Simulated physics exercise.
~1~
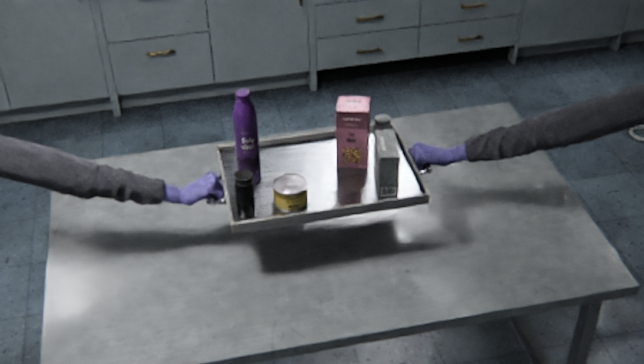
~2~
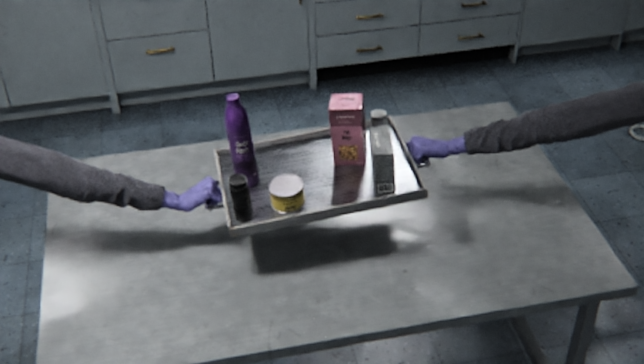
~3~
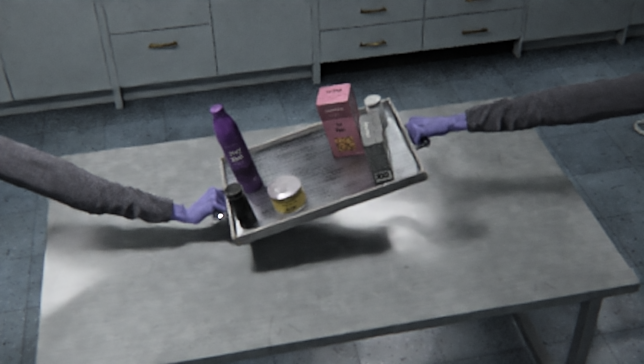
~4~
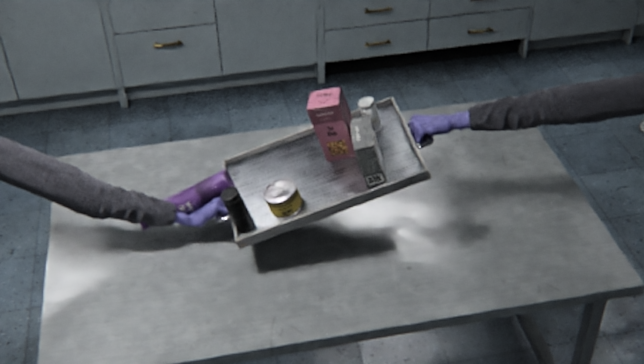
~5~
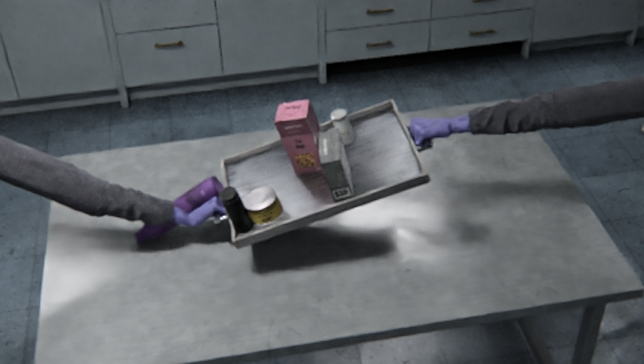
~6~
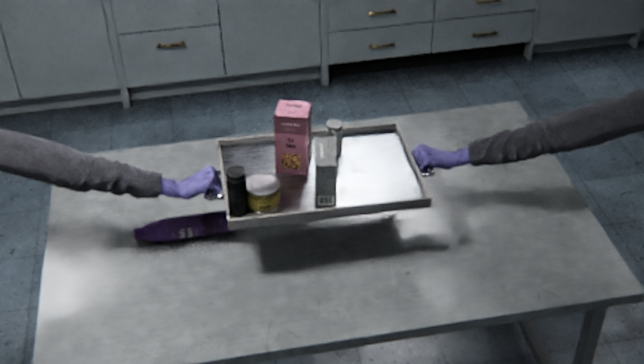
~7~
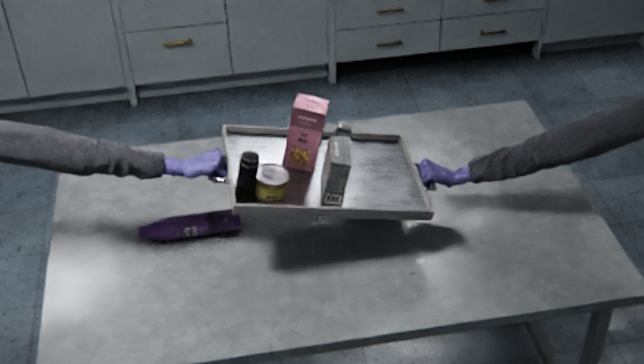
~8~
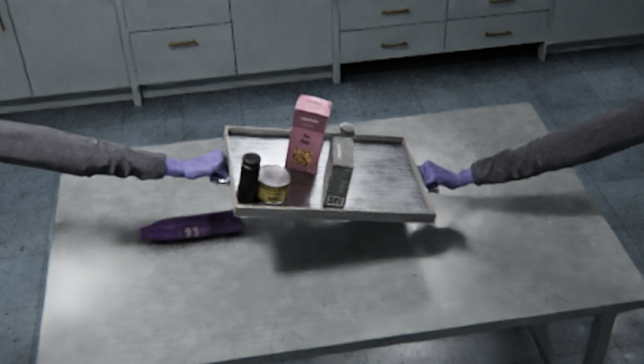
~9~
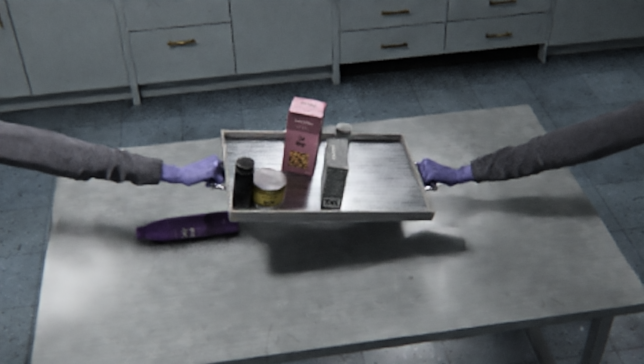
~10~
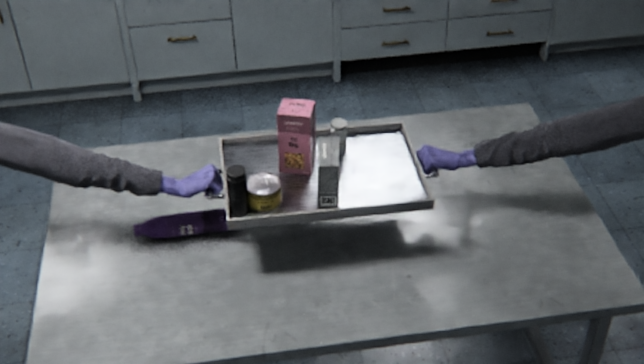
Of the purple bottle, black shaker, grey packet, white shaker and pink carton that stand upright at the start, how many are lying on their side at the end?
One of them is lying on its side at the end, the purple bottle, which rests on the table.
